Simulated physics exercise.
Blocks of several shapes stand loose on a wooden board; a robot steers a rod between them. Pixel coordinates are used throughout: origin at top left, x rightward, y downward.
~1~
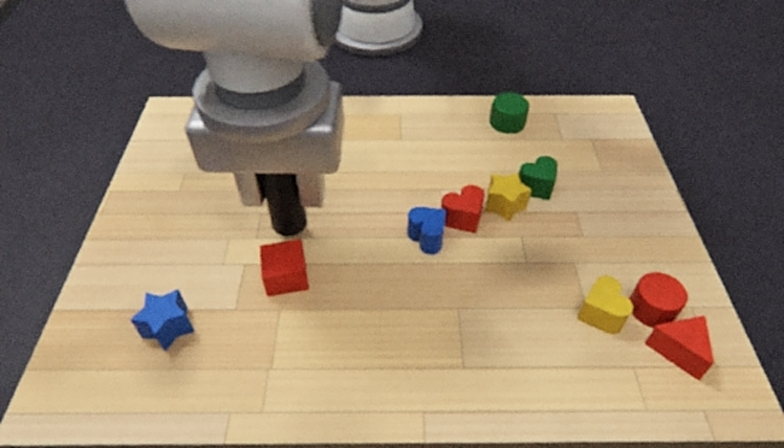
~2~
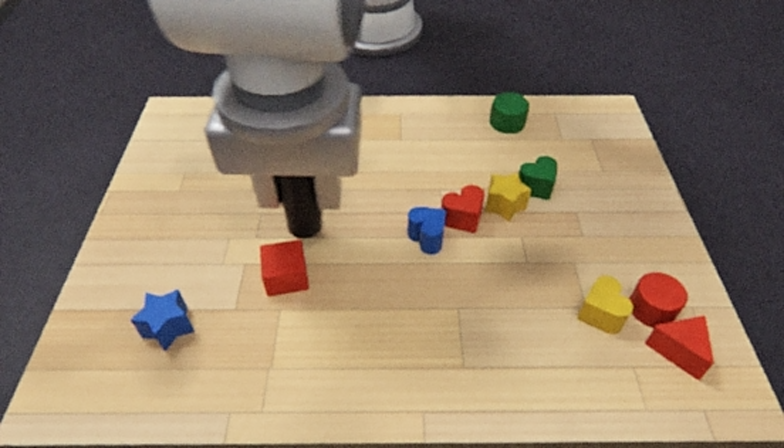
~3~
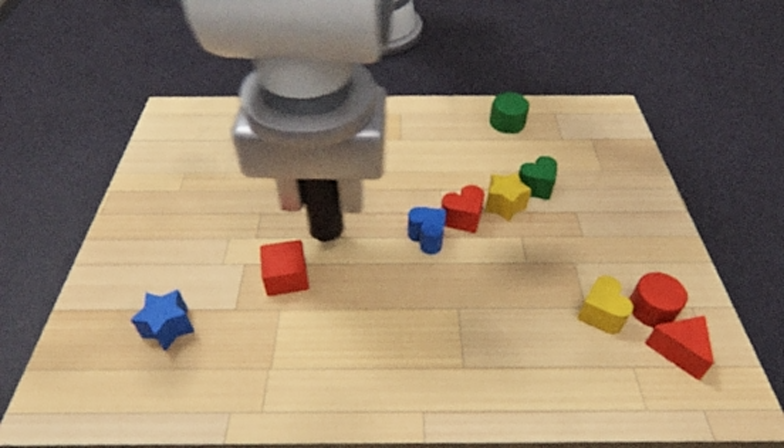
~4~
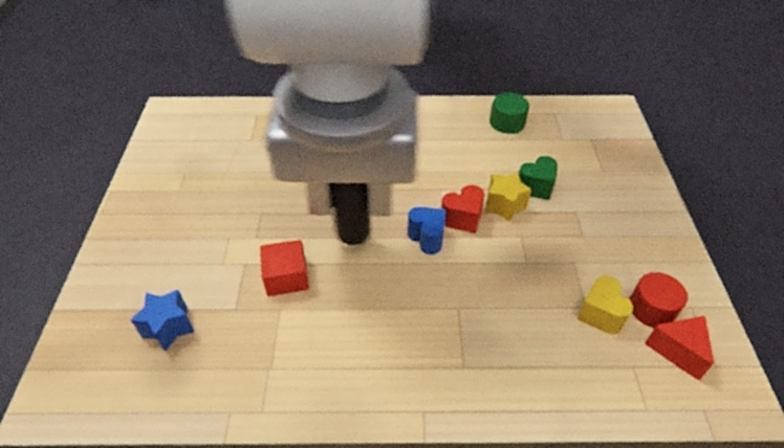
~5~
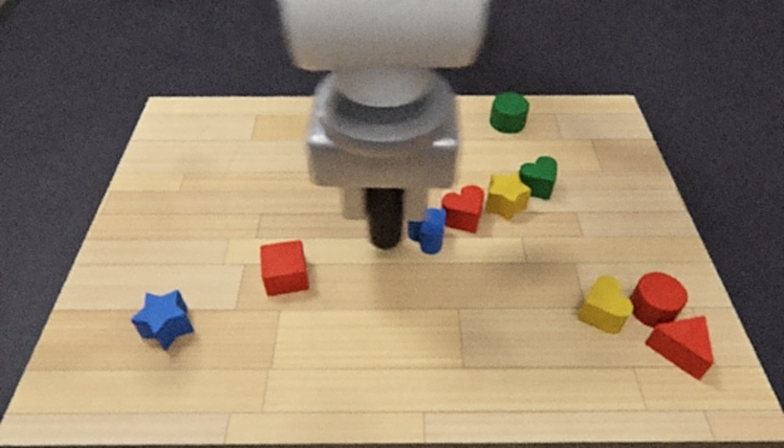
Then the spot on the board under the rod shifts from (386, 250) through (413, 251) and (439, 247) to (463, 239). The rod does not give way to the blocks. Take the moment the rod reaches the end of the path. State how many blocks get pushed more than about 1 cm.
Two blocks move.
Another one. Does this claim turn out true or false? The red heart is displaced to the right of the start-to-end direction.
That statement is not accurate.
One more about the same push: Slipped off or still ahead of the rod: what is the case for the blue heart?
It stays on the rod's front.
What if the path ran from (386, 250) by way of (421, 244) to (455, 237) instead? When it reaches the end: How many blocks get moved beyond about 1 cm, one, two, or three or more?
In total, two blocks get moved by over 1 cm.
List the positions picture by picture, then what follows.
Tip of the rod (290, 224), middles of tops, blue heart (429, 218), red heart (466, 198), yellow star (508, 185), in the first picture.
Rod (306, 226), nothing pushed, in the second picture.
Rod (327, 229), nothing pushed, in the third picture.
Rod (353, 232), nothing pushed, in the fourth picture.
Rod (386, 237), blue heart (429, 218), red heart (466, 198), yellow star (508, 185), in the fifth picture.
The first path, step by step. Halfway along, rod (429, 236); blue heart (453, 215); red heart (470, 193).
At the end, rod (465, 226); blue heart (488, 205); red heart (473, 181); yellow star unmoved.
